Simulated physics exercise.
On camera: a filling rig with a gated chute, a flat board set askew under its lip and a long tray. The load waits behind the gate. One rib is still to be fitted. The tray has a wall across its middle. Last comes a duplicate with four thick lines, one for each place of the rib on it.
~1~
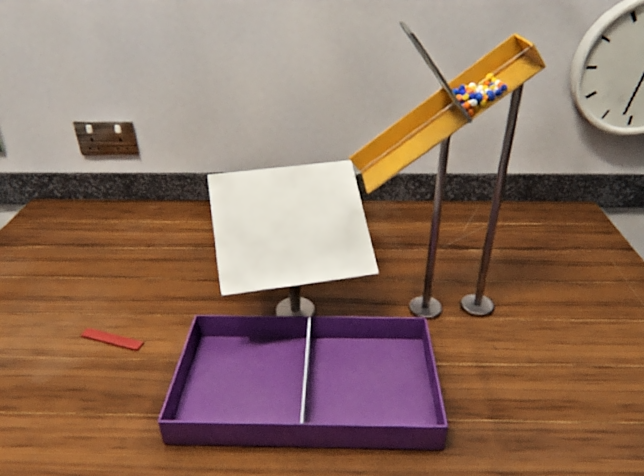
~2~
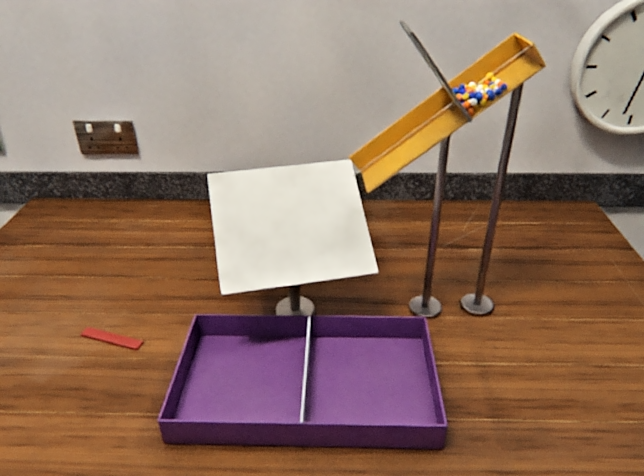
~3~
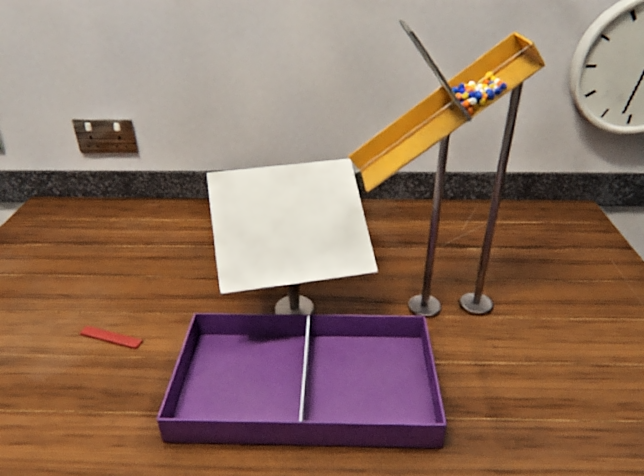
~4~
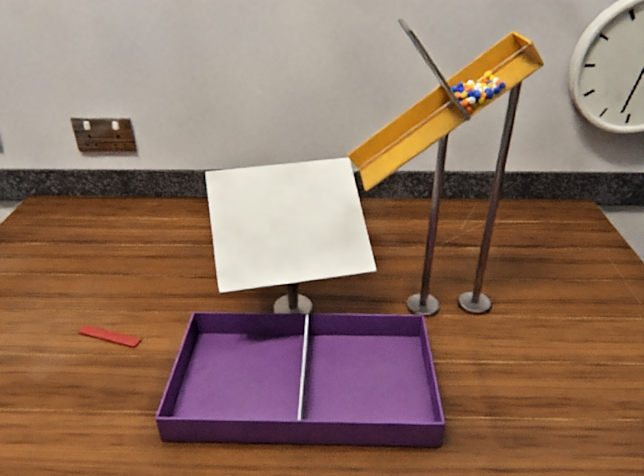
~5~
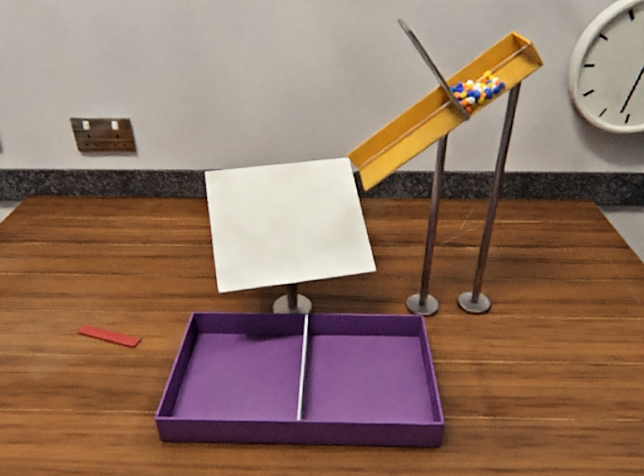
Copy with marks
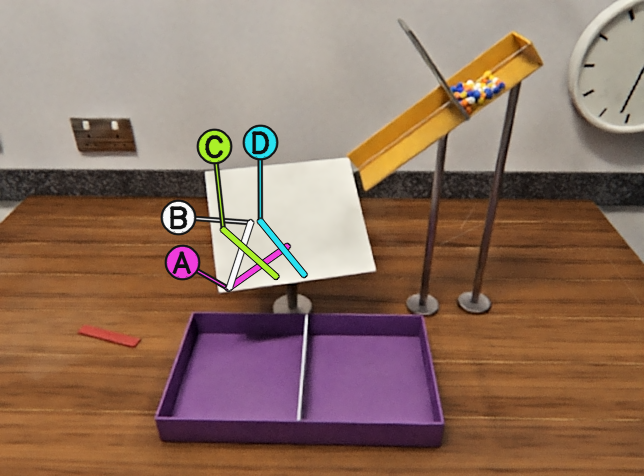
At first, small round beads in white, blue, orange and yellow sit behind a closed gate in a sloping yellow chute, above a tilted white board and a divided purple tray. The beads stay bunched there and the gate remains shut, with only a very slight shift of the whole view.
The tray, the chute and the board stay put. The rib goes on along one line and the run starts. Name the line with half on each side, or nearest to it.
Best: C.
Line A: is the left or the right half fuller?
Left.
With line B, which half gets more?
Left.
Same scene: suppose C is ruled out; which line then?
That would be A.
On the marked copy, line A from (287, 246) to (228, 288); line B from (250, 222) to (229, 287); line C from (223, 229) to (276, 276); line D from (260, 221) to (304, 274).
If A is chosen, of what is caught, the bulk in the left half, close to a quarter in the right.
If B is chosen, of what is caught, the bulk in the left half, a small share in the right.
If C is chosen, of what is caught, close to half in the left half, close to half in the right.
If D is chosen, of what is caught, a small share in the left half, the bulk in the right.
